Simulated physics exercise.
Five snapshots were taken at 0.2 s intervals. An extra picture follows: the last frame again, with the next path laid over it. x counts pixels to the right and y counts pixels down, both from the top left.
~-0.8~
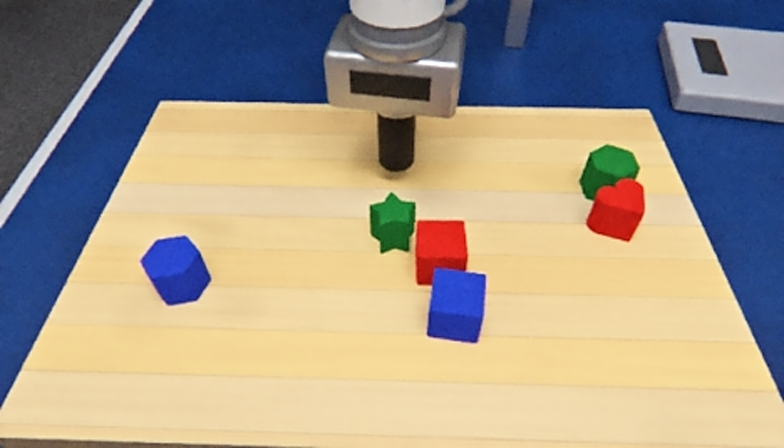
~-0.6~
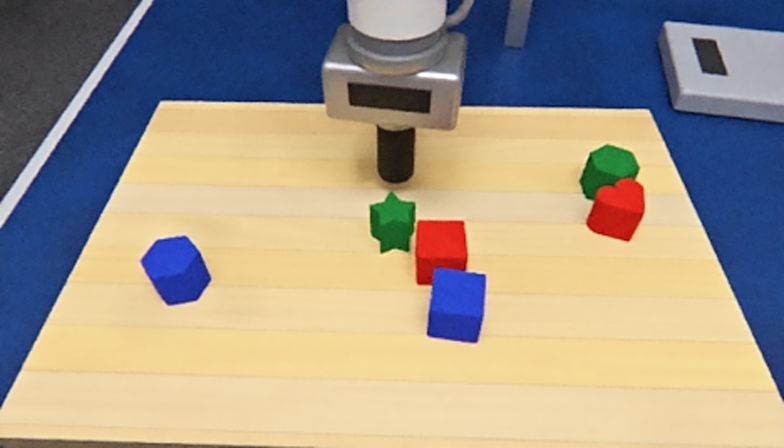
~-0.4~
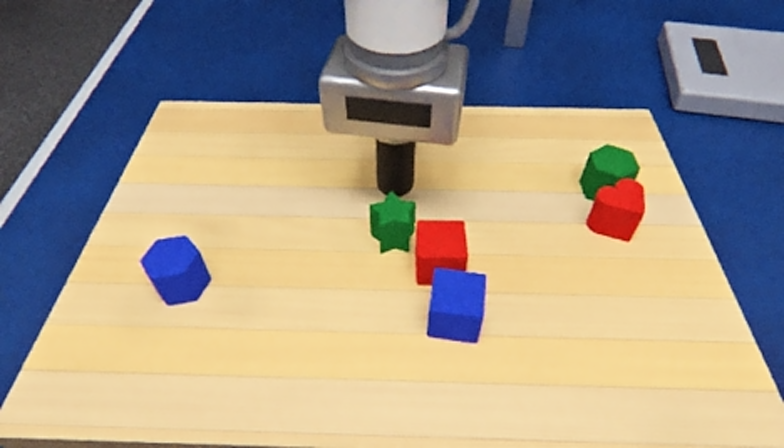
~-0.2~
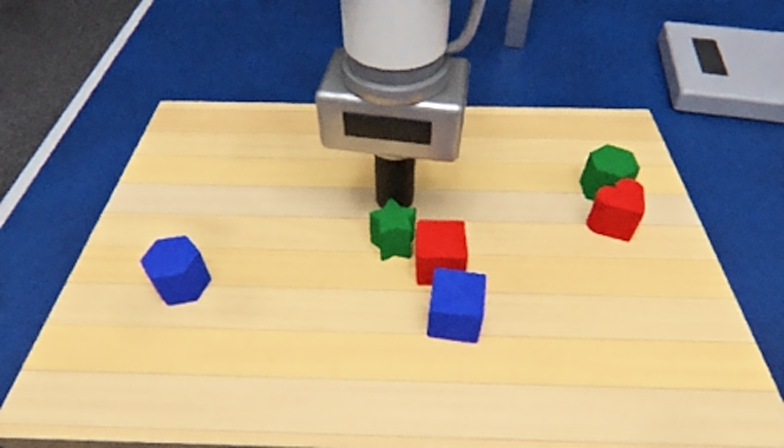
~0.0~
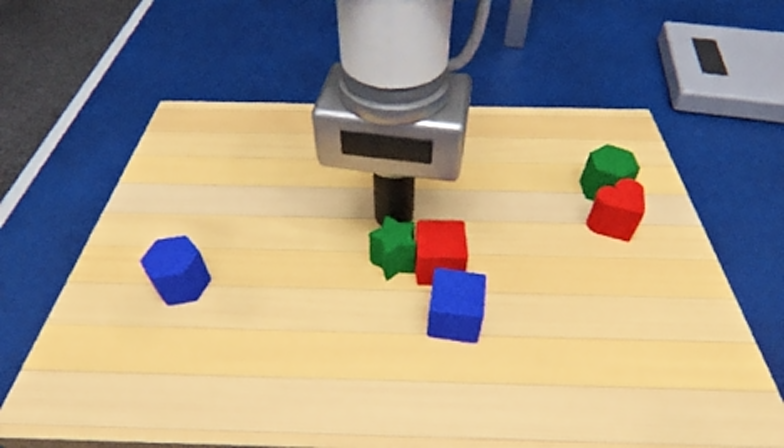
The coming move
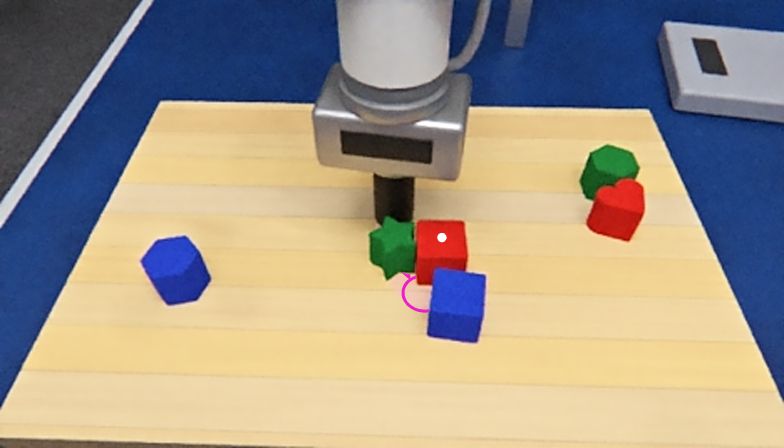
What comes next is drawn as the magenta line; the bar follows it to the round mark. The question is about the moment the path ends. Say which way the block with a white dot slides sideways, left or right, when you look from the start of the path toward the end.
It gets pushed left.
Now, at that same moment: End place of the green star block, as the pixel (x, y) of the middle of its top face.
Around (400, 291).
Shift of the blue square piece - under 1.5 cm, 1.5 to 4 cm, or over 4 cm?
It ends under 1.5 cm away.
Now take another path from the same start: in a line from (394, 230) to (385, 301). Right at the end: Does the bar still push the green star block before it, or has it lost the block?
The bar keeps it before itself.
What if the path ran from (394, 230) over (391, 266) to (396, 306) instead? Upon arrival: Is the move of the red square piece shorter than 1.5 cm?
Yes, that is what happens.
The line goes from (394, 230) via (399, 251) and (406, 273), ending at (424, 293); the dot is on the red square piece.
What follows on the original path. Halfway along, bar (403, 249); green star block (396, 264); red square piece (452, 245).
At the end, bar (425, 280); green star block (400, 291), turned 20° clockwise; red square piece (468, 249), turned 20° anticlockwise; blue square piece (468, 301).
